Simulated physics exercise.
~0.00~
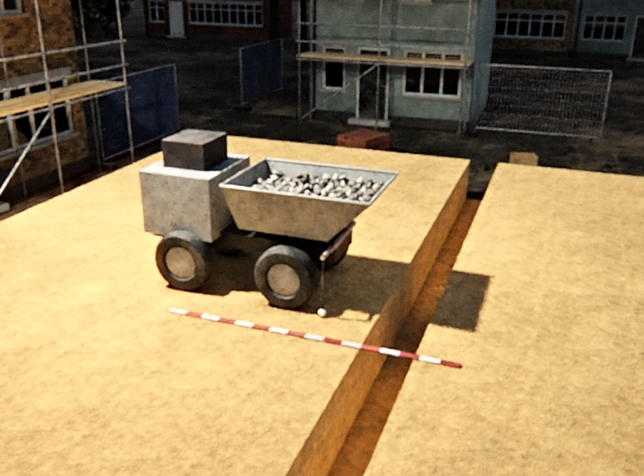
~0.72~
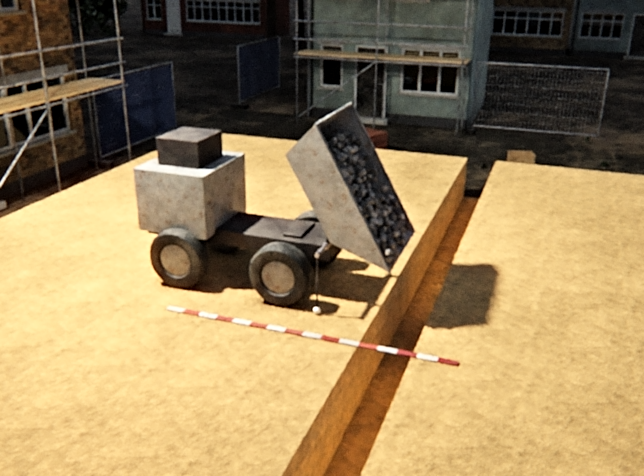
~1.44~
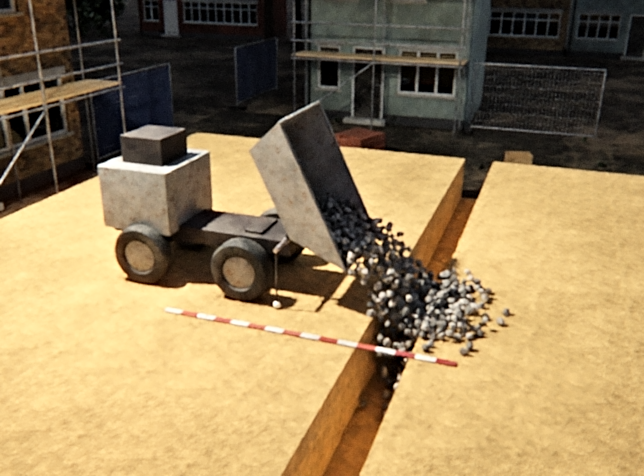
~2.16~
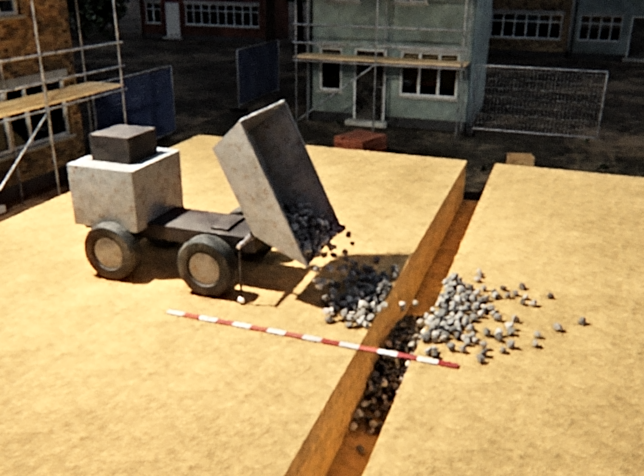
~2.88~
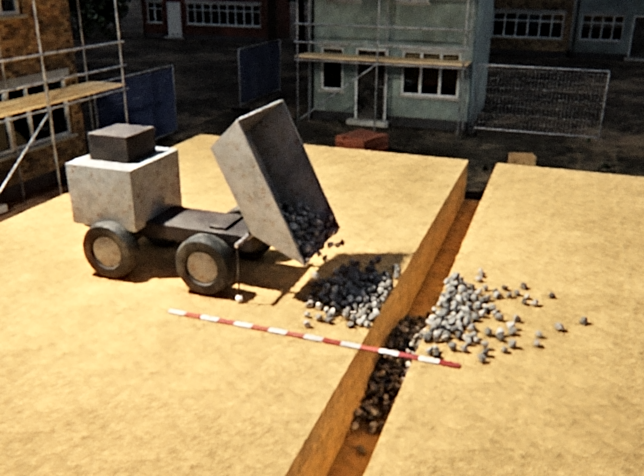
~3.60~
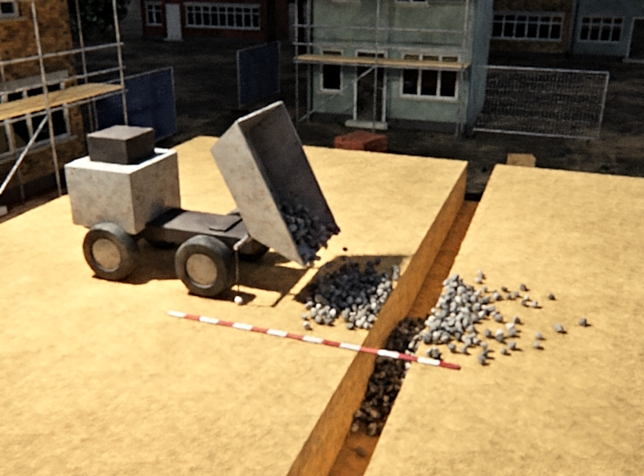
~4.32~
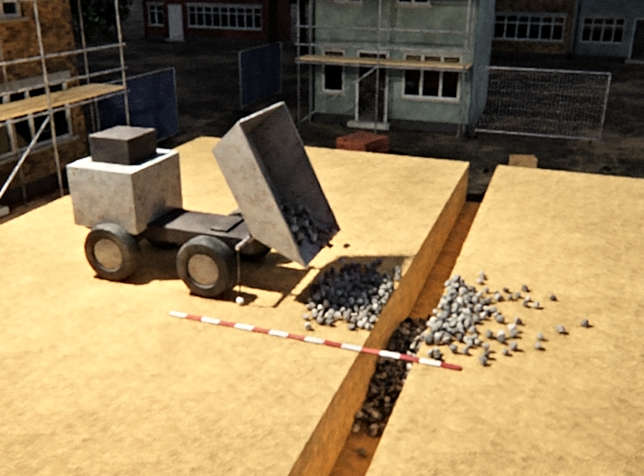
A small grey dumper with dark wheels stands on a sandy yellow surface, seen from above at a slight sway, its open body full of grey stones facing a straight trench on the right. A red and white striped staff lies across the foreground, with scaffolded buildings behind. The body tips steeply forward, holding its load at first. Then stones pour over the edge as the dumper draws back to the left. They drop into the trench, scatter beyond it and heap up short of it. Finally the dumper stands still, body raised, a few stones left inside.
